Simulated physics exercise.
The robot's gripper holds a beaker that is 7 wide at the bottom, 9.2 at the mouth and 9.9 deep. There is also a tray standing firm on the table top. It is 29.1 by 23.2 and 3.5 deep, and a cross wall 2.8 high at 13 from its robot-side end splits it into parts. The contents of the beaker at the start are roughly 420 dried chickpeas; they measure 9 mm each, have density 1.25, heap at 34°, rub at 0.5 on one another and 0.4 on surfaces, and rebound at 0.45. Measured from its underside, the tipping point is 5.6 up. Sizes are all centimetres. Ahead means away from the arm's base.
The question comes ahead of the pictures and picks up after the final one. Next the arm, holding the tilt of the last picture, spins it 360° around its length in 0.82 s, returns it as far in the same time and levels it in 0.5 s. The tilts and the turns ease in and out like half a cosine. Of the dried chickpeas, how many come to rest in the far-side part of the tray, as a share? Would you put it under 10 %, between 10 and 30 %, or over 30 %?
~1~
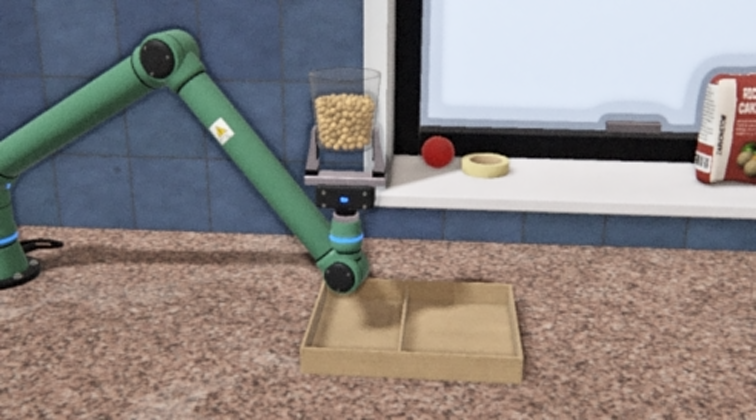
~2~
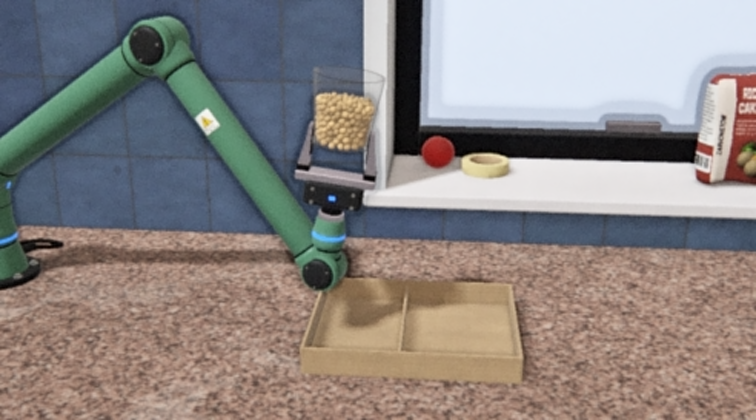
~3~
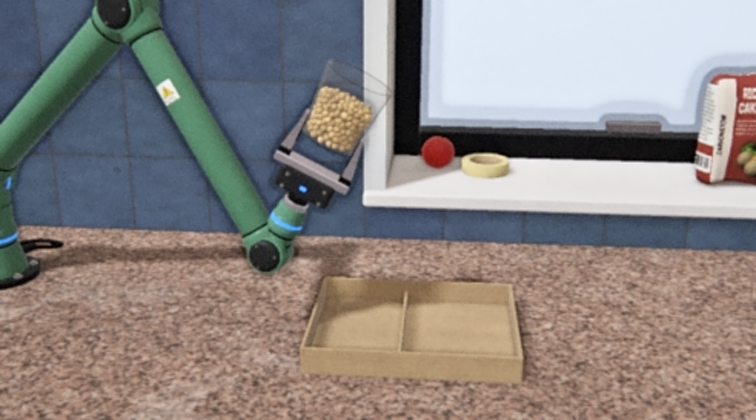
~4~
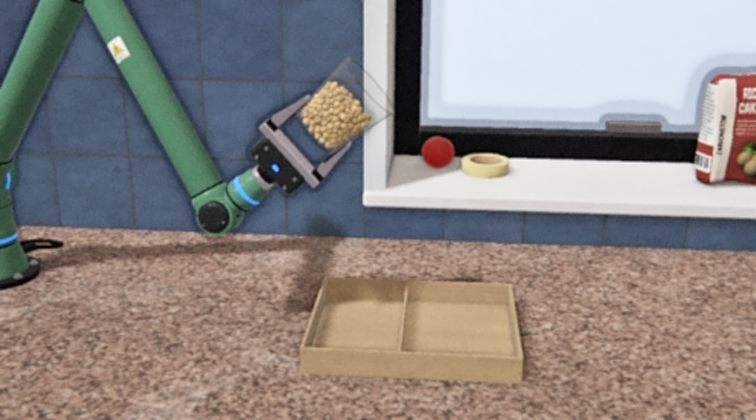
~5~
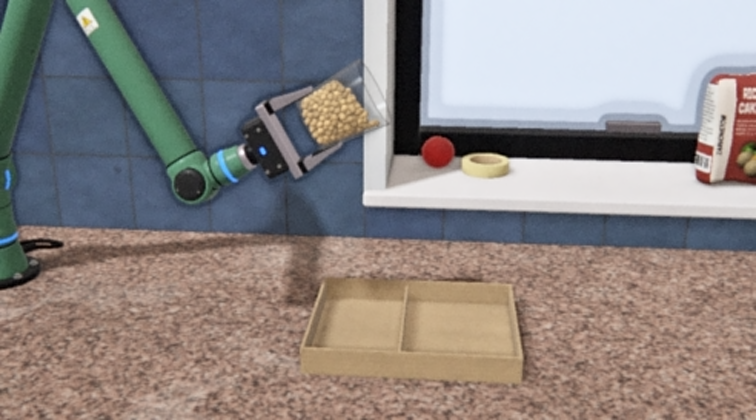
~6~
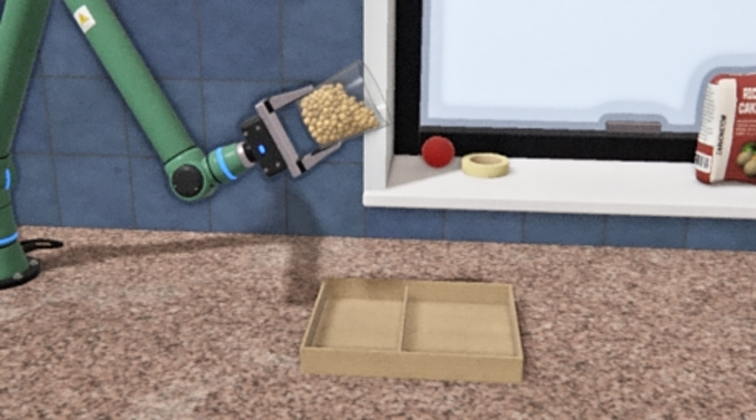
I would put it under 10 %.
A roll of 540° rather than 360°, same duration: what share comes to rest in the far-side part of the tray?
Then about 5 percent.
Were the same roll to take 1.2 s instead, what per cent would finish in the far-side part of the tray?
That would give near 5 in a hundred.
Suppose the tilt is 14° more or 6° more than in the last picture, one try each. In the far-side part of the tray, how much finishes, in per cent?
I'd expect some 40 per cent, then some 15 per cent.
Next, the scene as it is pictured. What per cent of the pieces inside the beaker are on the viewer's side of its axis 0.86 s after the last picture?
Close to 45 % of them.
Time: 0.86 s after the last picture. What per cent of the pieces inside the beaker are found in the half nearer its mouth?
About 35 %.
Then, 0.86 s on, tipped 63°, highest piece 37 above the table; 415 in the beaker.
Then, 1.71 s on, tipped 60°, highest piece 37 above the table; 405 in the beaker, 9 in the far-side part, 1 in flight or on a rim.
Then, 2.34 s on, upright, highest piece 38 above the table; 405 in the beaker, 10 in the far-side part.
Then, 3.04 s on, upright, highest piece 38 above the table; 405 in the beaker, 10 in the far-side part.
In the end, 405 in the beaker, 10 in the far-side part. That is 2 % in the far-side part of the tray.
